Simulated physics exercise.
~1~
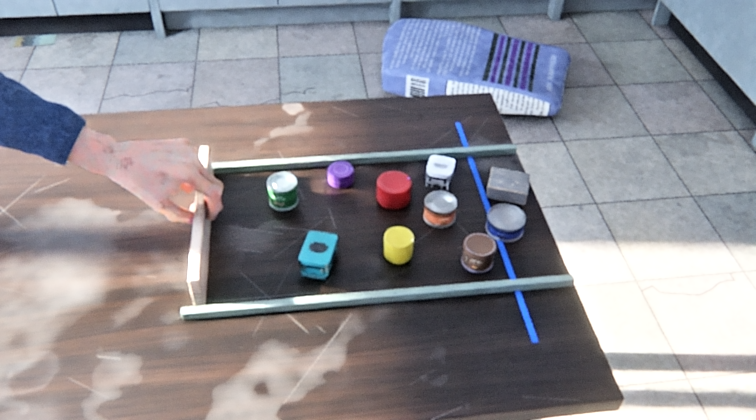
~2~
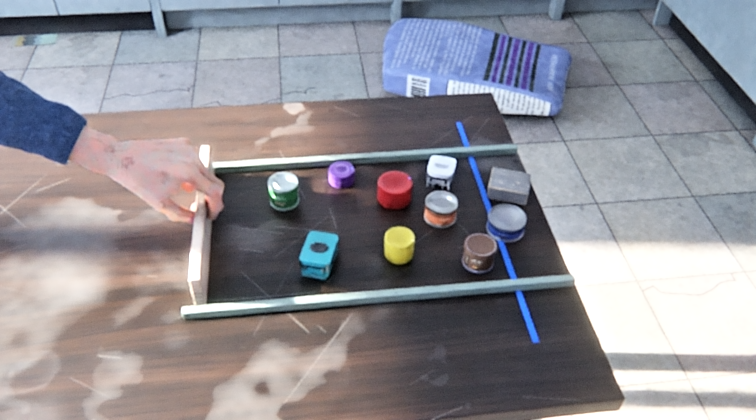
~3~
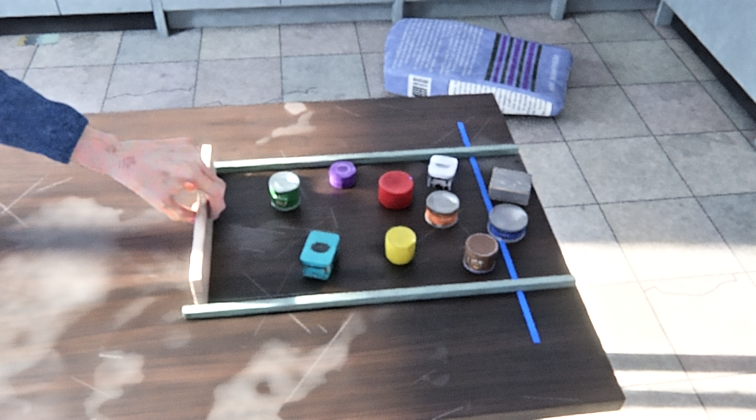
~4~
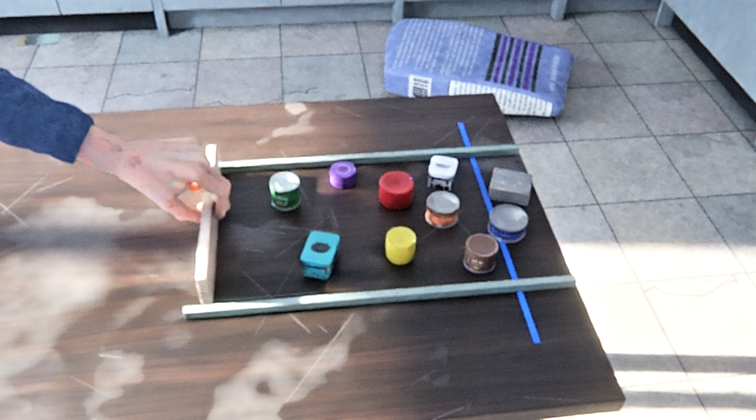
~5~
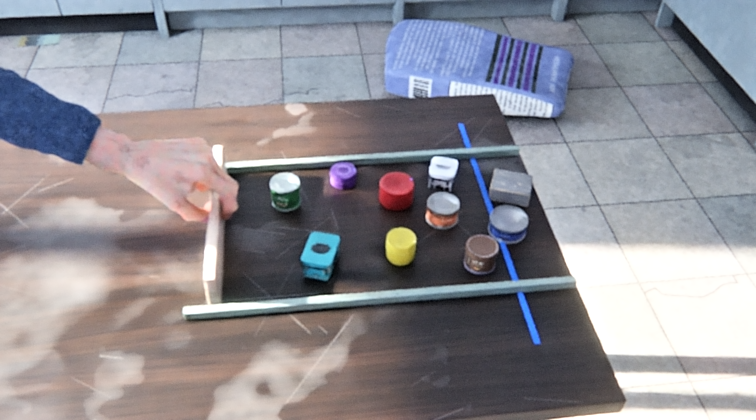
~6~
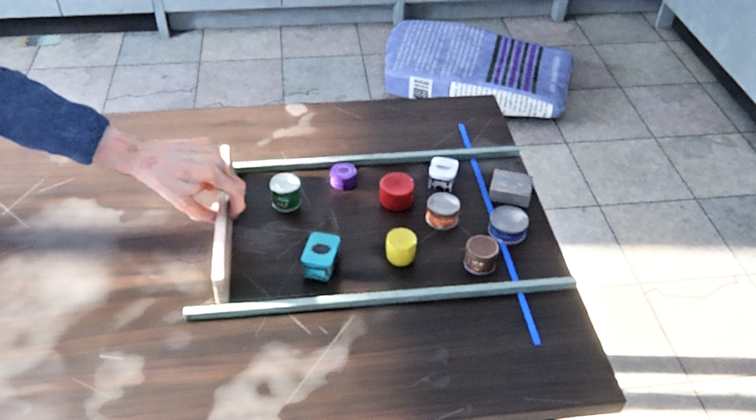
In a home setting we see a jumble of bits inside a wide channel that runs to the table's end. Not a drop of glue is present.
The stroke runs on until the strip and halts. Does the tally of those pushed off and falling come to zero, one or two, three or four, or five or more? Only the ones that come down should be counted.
You'd see one or two of the bits go off the end there.
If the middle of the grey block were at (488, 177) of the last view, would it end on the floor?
Outcome - grey block: Off.
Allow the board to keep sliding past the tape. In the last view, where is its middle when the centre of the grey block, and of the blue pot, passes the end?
Grey block over the end: About (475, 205). Blue pot over the end: About (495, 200).
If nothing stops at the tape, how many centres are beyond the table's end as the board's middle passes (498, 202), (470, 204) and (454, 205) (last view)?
2, 0 and 0.
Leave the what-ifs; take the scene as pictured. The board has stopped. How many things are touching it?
Contact count: 5.
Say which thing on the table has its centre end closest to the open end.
Nearest at the end: The blue pot.
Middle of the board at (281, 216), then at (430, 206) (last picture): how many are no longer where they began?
Tally at point one: 1; at point two: 8.
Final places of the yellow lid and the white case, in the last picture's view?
The yellow lid comes to rest close to (546, 236), while the white case rests close to (516, 170).
Soon after, none off yet; grey block at rest near (511, 188); blue pot at rest near (508, 225); brown pot at rest near (481, 255).
Then, none off yet; grey block at rest near (511, 188); blue pot at rest near (508, 225); brown pot moving near (489, 257).
At rest, the number that fall off is one or two; fallen, grey block.
